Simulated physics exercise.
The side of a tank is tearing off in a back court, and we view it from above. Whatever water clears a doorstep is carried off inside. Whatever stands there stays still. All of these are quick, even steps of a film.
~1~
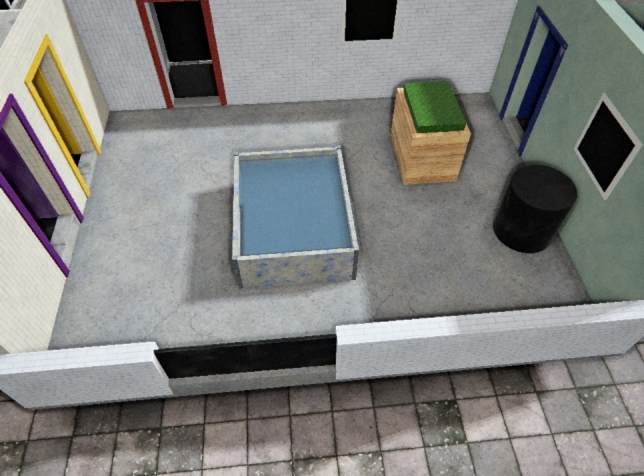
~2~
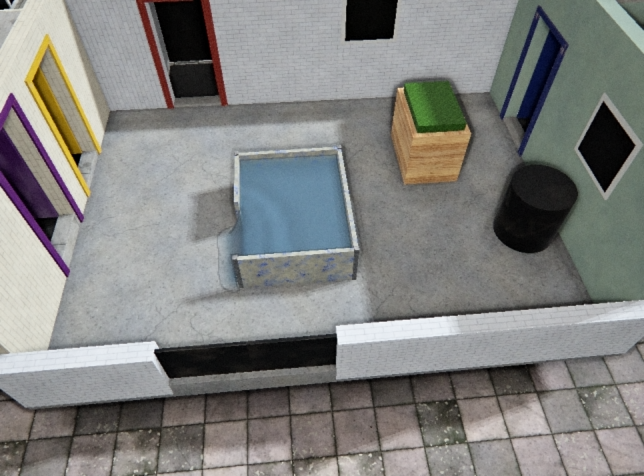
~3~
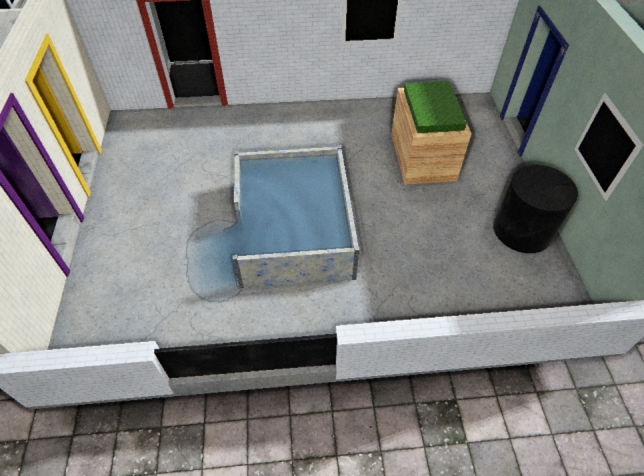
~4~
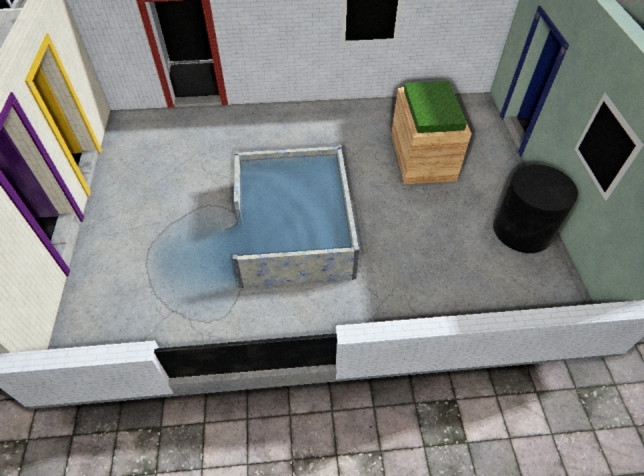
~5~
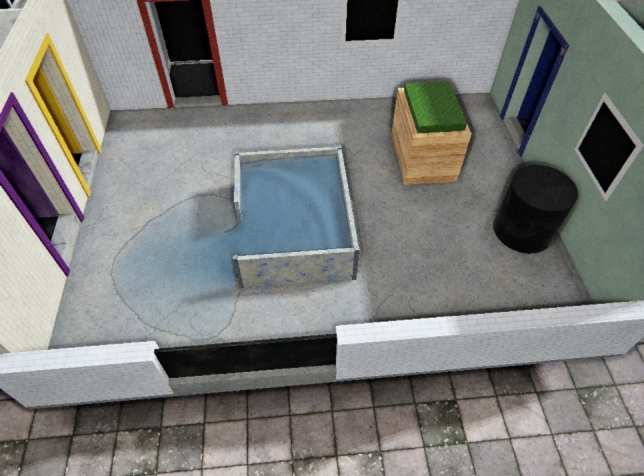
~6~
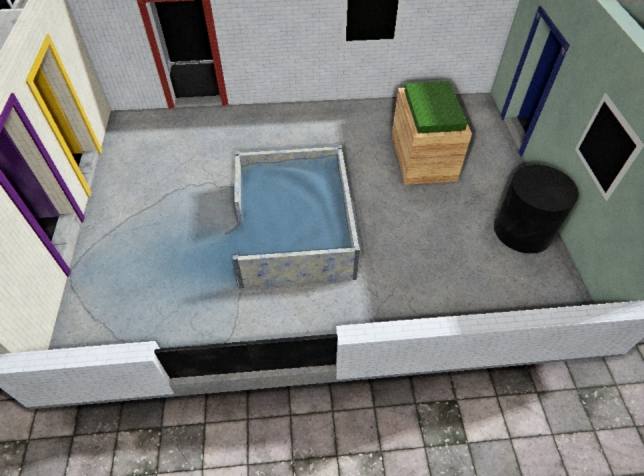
At first, the water lies still in a square tank in a walled court, near a grass-topped wooden box and a black barrel. Then the tank's left side opens and water pours out through the gap, spreading leftward across the grey floor in a widening pool that nears the purple door.
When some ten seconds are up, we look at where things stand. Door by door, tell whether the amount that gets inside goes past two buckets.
Result: The red door passes two buckets of inflow, the yellow door stays within two buckets of inflow, the blue door stays within two buckets of inflow, the purple door stays within two buckets of inflow.
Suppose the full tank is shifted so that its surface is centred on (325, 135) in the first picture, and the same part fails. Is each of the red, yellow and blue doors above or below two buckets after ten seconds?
Lab note - red remains within bounds; yellow breaks the limit; blue remains within bounds.
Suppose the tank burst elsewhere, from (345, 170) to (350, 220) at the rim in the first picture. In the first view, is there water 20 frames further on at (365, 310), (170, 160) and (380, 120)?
The first point is spared, the second spared, the third soaked.
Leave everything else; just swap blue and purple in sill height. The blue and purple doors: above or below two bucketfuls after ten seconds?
Result - blue door: Stays within the limit; purple door: Exceeds the limit.
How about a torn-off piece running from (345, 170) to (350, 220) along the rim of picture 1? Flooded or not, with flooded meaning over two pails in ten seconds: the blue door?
Blue door: Tops the limit.
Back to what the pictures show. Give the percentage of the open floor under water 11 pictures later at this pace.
Estimate: Some 25 in a hundred.
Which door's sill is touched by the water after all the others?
I say the one in blue.
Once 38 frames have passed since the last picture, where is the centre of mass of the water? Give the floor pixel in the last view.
Roughly (223, 223).
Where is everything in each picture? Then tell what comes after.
Still water in the water tank at (292, 202), in the first picture.
Water pours out at (242, 247) and has run to (229, 231), in the second picture.
Water pours out at (242, 249) and has run to (197, 236), in the third picture.
The front is at (156, 247), out from the gap at (242, 250), in the fourth picture.
The front is at (118, 277), out from the gap at (242, 250), in the fifth picture.
Water pours out at (243, 250) and has run to (77, 276), in the sixth picture.
A moment on, water covers 20 % of the floor; the red door not reached, the yellow door not reached, the blue door not reached, the purple door wet at the sill, nothing in.
Next, water covers 25 % of the floor; the red door not reached, the yellow door wet at the sill, nothing in, the blue door not reached, the purple door under two buckets in.
Then, water covers 35 % of the floor; the red door wet at the sill, nothing in, the yellow door wet at the sill, nothing in, the blue door not reached, the purple door under two buckets in.
Later, water covers 65 % of the floor; the red door over two buckets in, the yellow door wet at the sill, nothing in, the blue door not reached, the purple door under two buckets in.
In the end, water covers 95 % of the floor; the red door over two buckets in, the yellow door wet at the sill, nothing in, the blue door under two buckets in, the purple door under two buckets in.
